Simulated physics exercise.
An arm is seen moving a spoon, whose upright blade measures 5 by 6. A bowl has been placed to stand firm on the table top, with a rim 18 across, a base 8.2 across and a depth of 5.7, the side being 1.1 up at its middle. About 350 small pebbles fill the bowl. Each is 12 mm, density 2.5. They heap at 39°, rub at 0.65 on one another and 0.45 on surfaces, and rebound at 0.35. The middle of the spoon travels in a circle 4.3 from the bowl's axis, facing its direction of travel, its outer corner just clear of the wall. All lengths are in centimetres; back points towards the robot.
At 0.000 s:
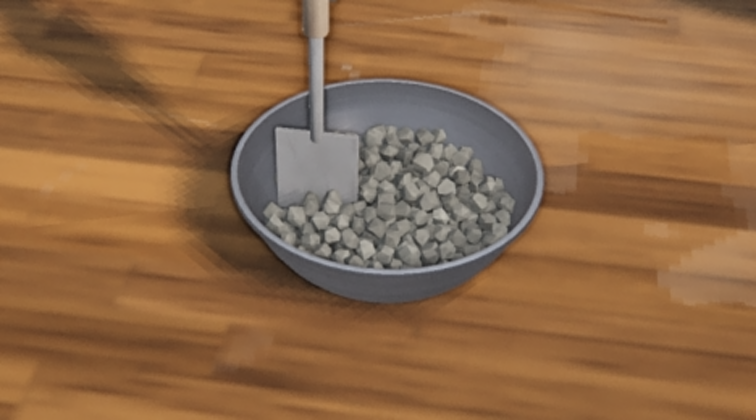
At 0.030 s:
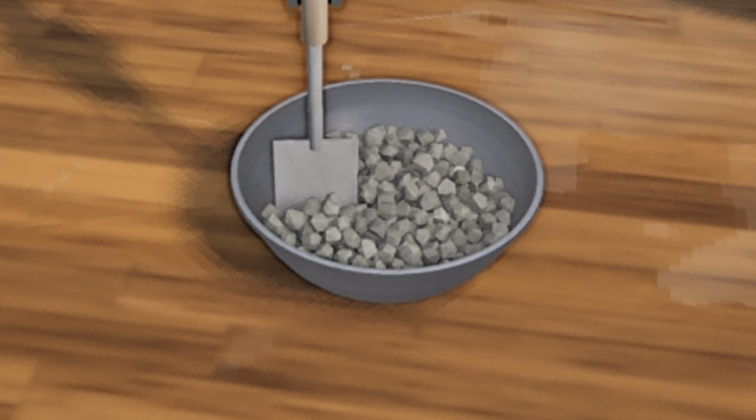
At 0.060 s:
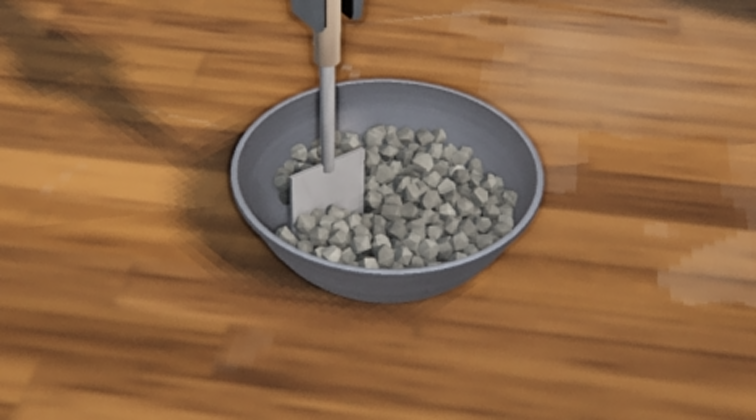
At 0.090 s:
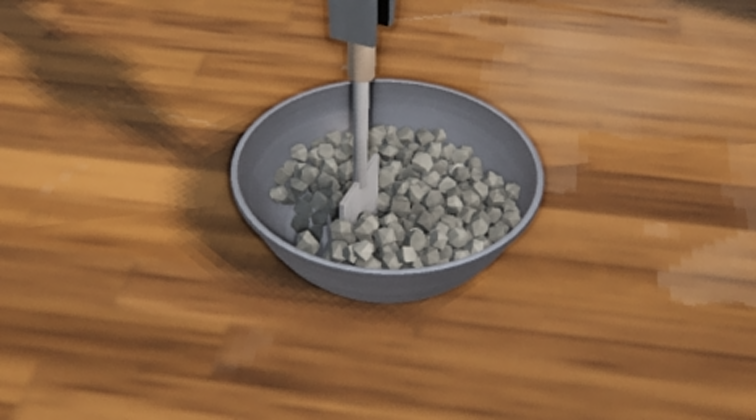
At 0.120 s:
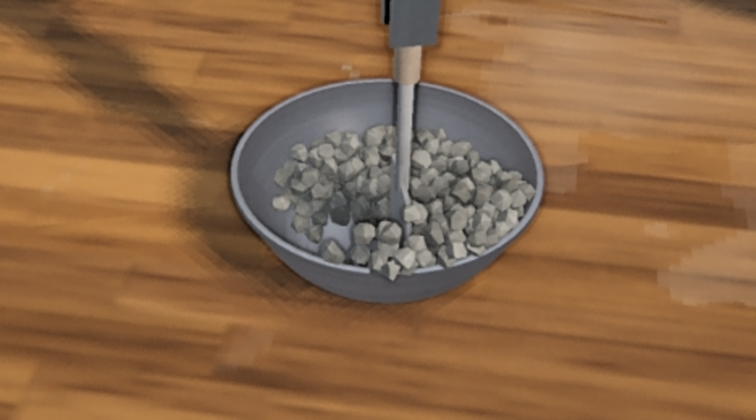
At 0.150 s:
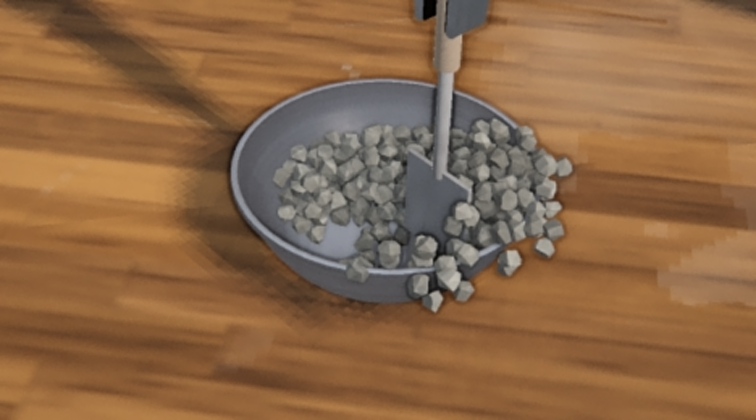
Robotic arm lowering a small flat-bladed spade into a grey bowl of pebbles, turning it and pushing stones rightward over the rim.
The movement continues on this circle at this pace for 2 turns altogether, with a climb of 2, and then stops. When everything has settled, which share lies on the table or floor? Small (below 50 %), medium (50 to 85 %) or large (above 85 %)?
It is medium.
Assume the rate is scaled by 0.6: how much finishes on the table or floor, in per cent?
Some 40 in a hundred.
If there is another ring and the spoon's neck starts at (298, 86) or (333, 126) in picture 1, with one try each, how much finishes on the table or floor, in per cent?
Around 15 per cent on the first try, around 50 per cent on the second.
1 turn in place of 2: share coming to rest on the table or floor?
Estimate: Near 45 %.
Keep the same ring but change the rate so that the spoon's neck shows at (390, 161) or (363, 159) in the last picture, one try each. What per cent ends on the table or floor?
First try: About 45 %; second try: About 45 %.
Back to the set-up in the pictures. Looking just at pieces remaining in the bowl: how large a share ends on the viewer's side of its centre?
Estimate: Some 45 %.
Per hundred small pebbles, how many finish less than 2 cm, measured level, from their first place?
Around 5 in a hundred, roughly.
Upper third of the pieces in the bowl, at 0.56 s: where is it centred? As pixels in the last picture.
(460, 169).
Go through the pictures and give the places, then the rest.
Spoon neck at (317, 112), 0° round; upper third of the load around (394, 193), from x 275 to 505, top at y 135; 352 in the bowl, in the first frame.
Spoon neck at (315, 120), 12° round; upper third of the load around (391, 201), from x 270 to 505, top at y 135, in the second frame.
Spoon neck at (327, 142), 43° round; upper third of the load around (389, 224), from x 280 to 510, top at y 135, in the third frame.
Spoon neck at (360, 157), 76° round; upper third of the load around (409, 224), from x 280 to 510, top at y 135; 351 in the bowl, 1 in flight or on the tool, in the fourth frame.
Spoon neck at (403, 160), 108° round; upper third of the load around (450, 216), from x 280 to 525, top at y 135; 341 in the bowl, 11 in flight or on the tool, in the fifth frame.
Spoon neck at (441, 148), 140° round; upper third of the load around (486, 191), from x 280 to 560, top at y 130; 321 in the bowl, 31 in flight or on the tool, in the sixth frame.
After 0.36 s, 4° round, highest piece 12 above the table; 196 in the bowl, 89 on the table or floor, 67 in flight or on the tool.
After 0.56 s, 227° round, highest piece 10 above the table; 189 on the table or floor, 142 in the bowl, 21 in flight or on the tool.
After 0.87 s, 0° round, highest piece 4 above the table; 216 on the table or floor, 136 in the bowl.
After 1.57 s, 0° round, highest piece 4 above the table; 216 on the table or floor, 136 in the bowl.
At rest, 216 on the table or floor, 136 in the bowl. That is 61 % on the table or floor.
